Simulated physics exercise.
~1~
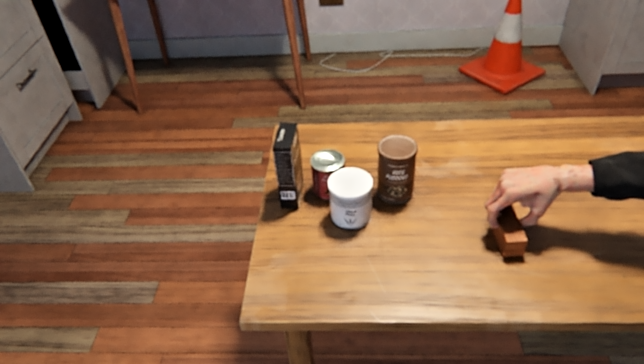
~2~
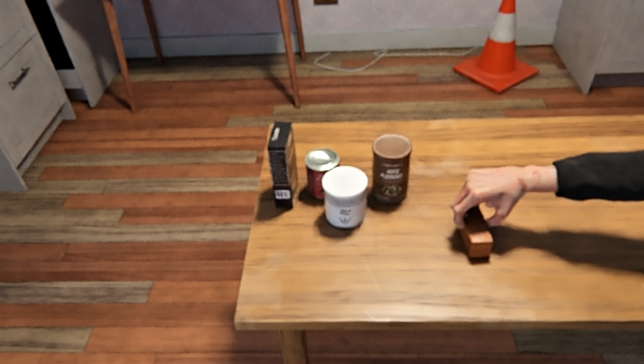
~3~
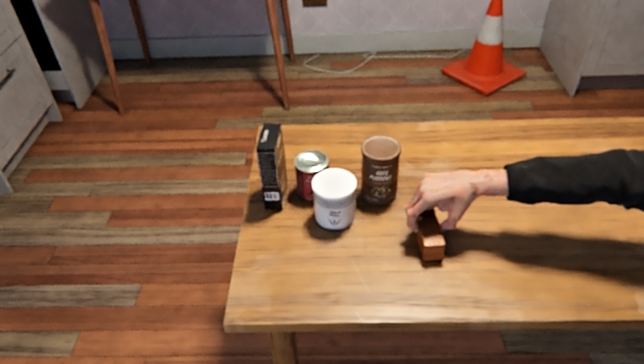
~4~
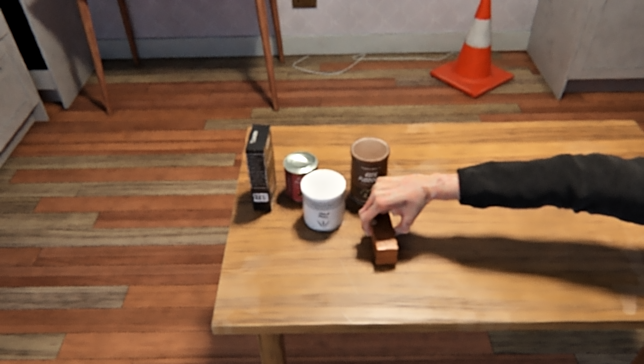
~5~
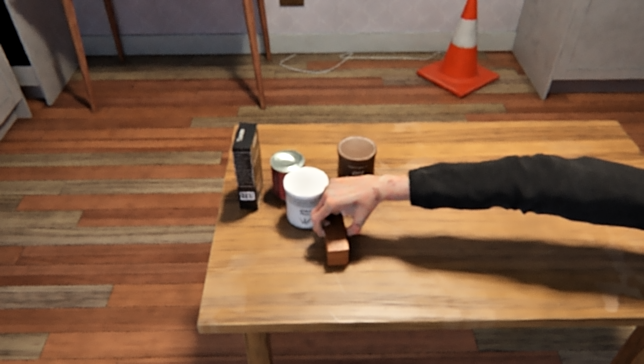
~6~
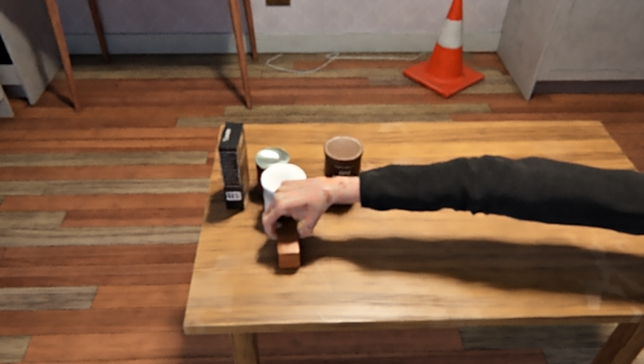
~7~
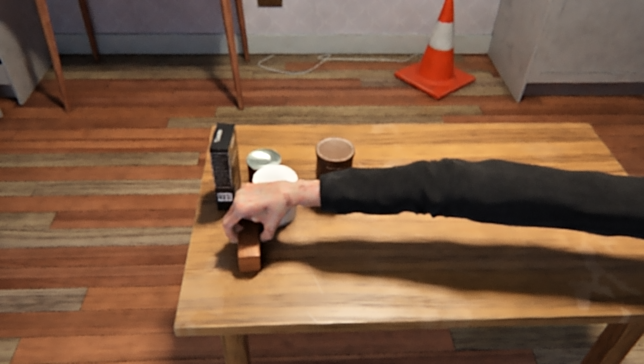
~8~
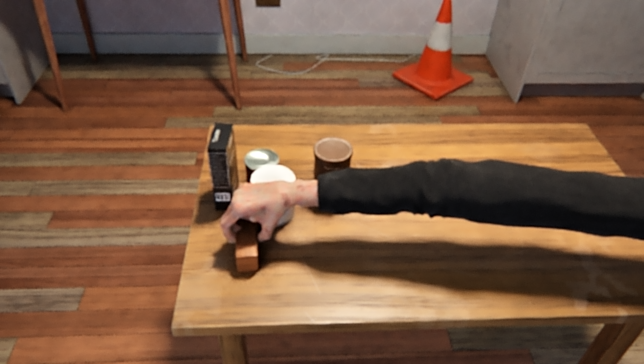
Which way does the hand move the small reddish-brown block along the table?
The hand slides the block to the left, from the open part of the table across the front of the grouped containers.
